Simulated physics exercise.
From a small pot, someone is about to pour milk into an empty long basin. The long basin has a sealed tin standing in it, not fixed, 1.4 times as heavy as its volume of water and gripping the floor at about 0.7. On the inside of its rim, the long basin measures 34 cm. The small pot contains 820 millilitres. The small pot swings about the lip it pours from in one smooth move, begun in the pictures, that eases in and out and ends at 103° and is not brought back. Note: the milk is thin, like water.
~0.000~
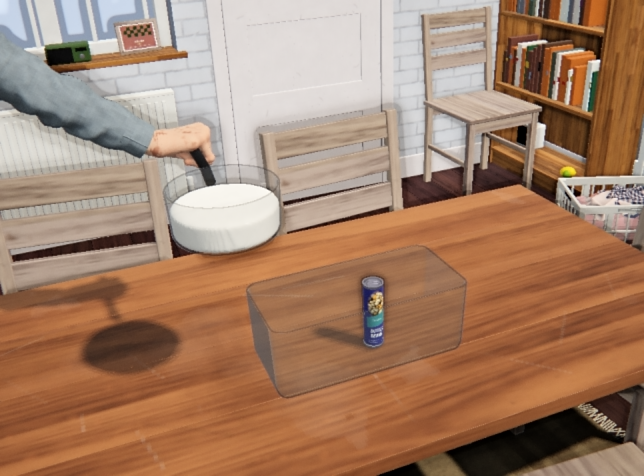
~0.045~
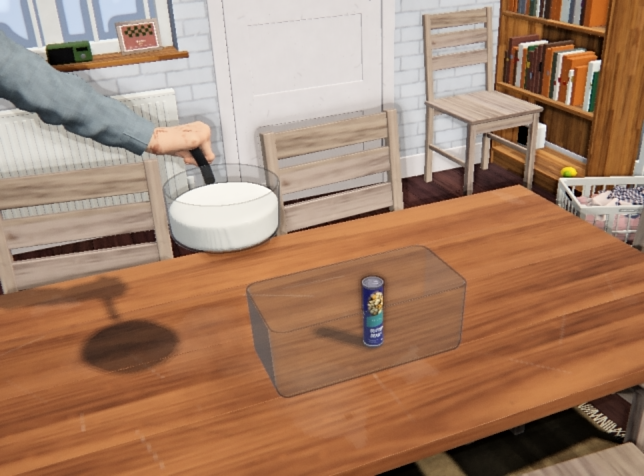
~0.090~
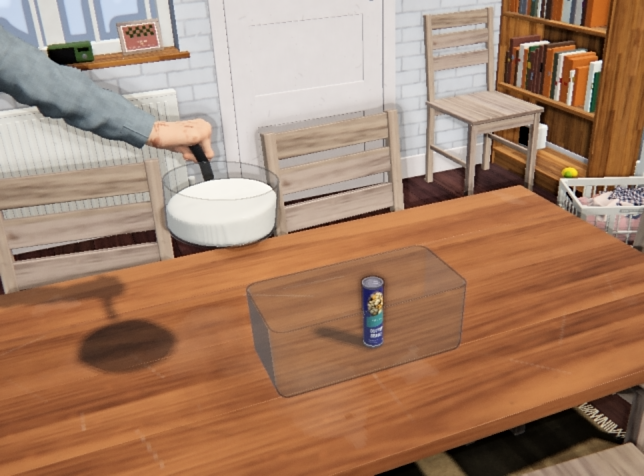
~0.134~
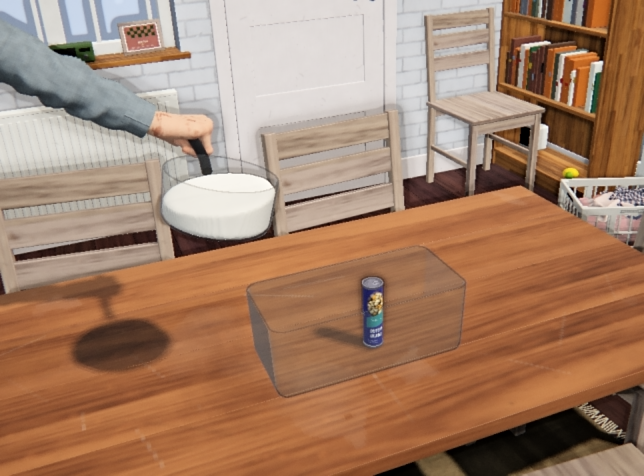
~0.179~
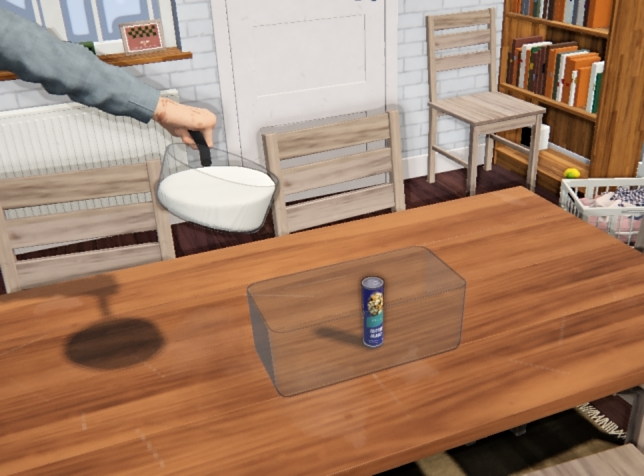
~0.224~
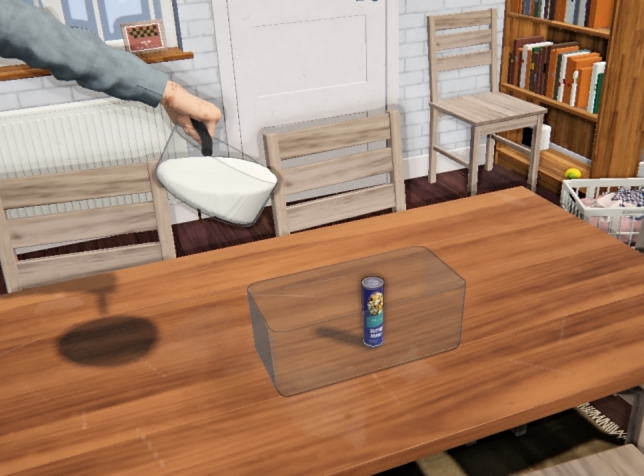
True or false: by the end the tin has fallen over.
False.
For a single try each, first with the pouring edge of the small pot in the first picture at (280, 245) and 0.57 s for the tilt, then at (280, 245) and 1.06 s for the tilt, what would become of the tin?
First it tips over; then it stays on its base.
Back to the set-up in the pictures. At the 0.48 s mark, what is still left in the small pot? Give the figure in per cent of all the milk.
Still held: Roughly 42 % of the total.
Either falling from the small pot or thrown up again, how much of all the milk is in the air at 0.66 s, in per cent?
Around 42 percent of the liquid.
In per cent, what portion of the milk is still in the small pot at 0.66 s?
Remaining share: Approx. 4 %.
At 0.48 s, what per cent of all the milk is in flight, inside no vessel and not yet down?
58 %.
After 0.48 s the tilt is 97° and 41 per cent is still to pour; the tin stands where it began.
After 0.66 s the tilt is 103° and 4 per cent is still to pour; the tin stands where it began.
After 0.86 s the tilt is 103° and 1 per cent is still to pour; the tin stands where it began.
After 1.07 s the tilt is 103° and 0 per cent is still to pour; the tin stands where it began.
In the end the tin stands where it began.
